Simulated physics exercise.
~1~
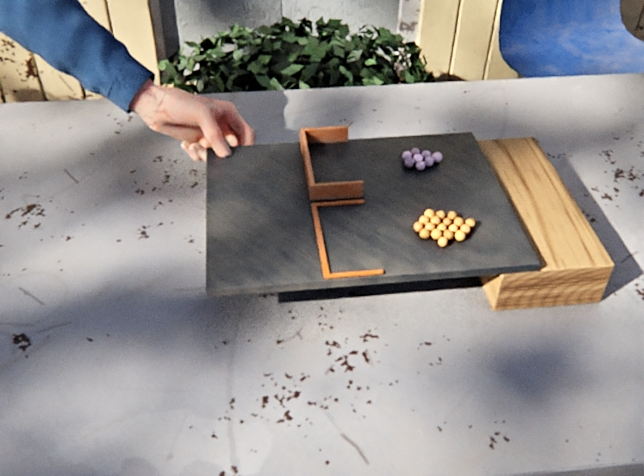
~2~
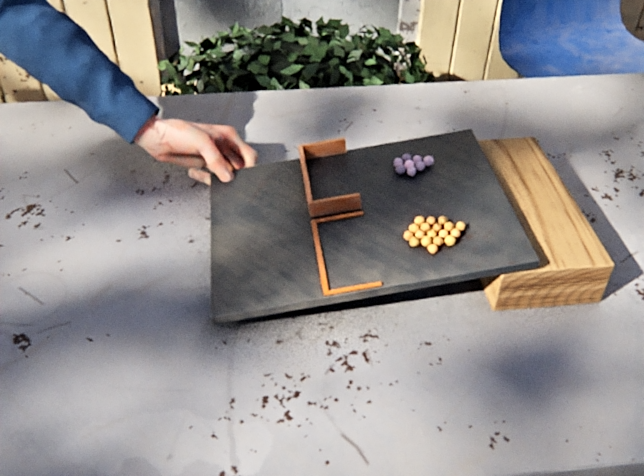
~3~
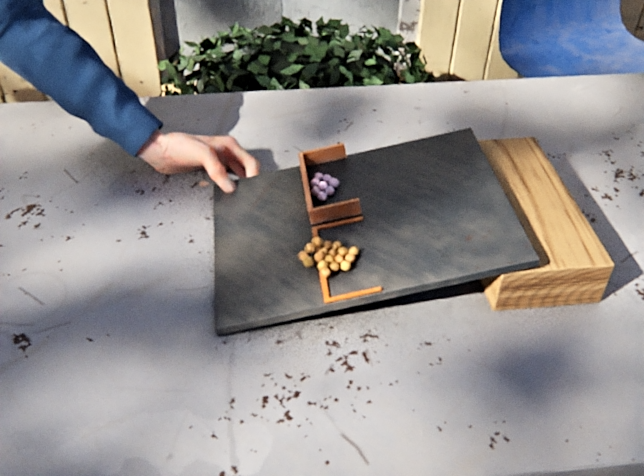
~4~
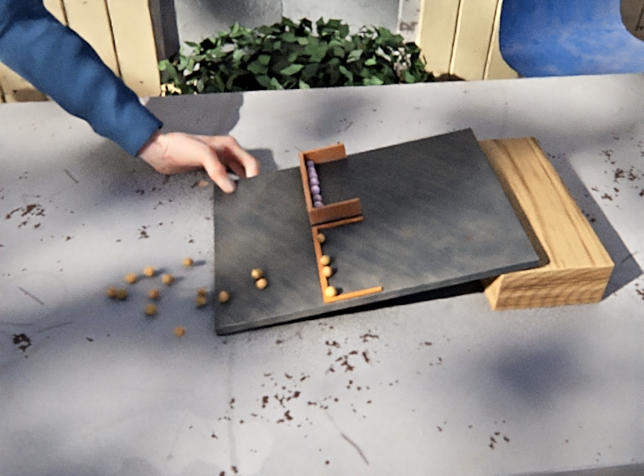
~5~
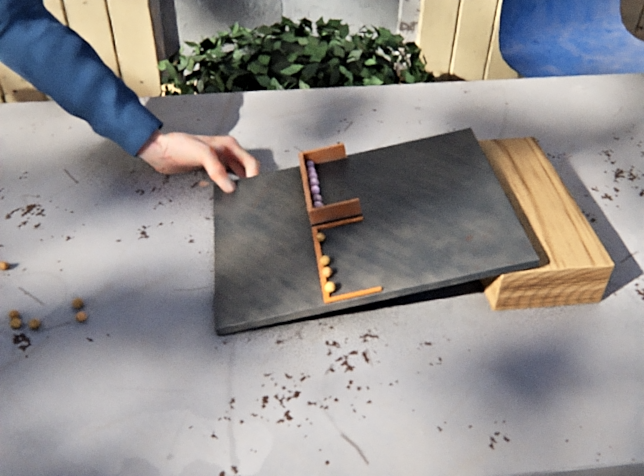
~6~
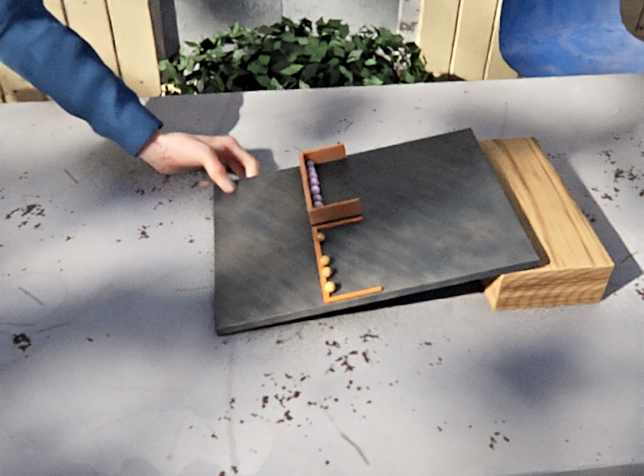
On an outdoor table, a hand lowers the left end of a dark board propped on a wooden block, and two clusters of small balls roll left; the purple ones stop against their orange bar, while most orange ones pass theirs and roll out of view, leaving a few behind it.
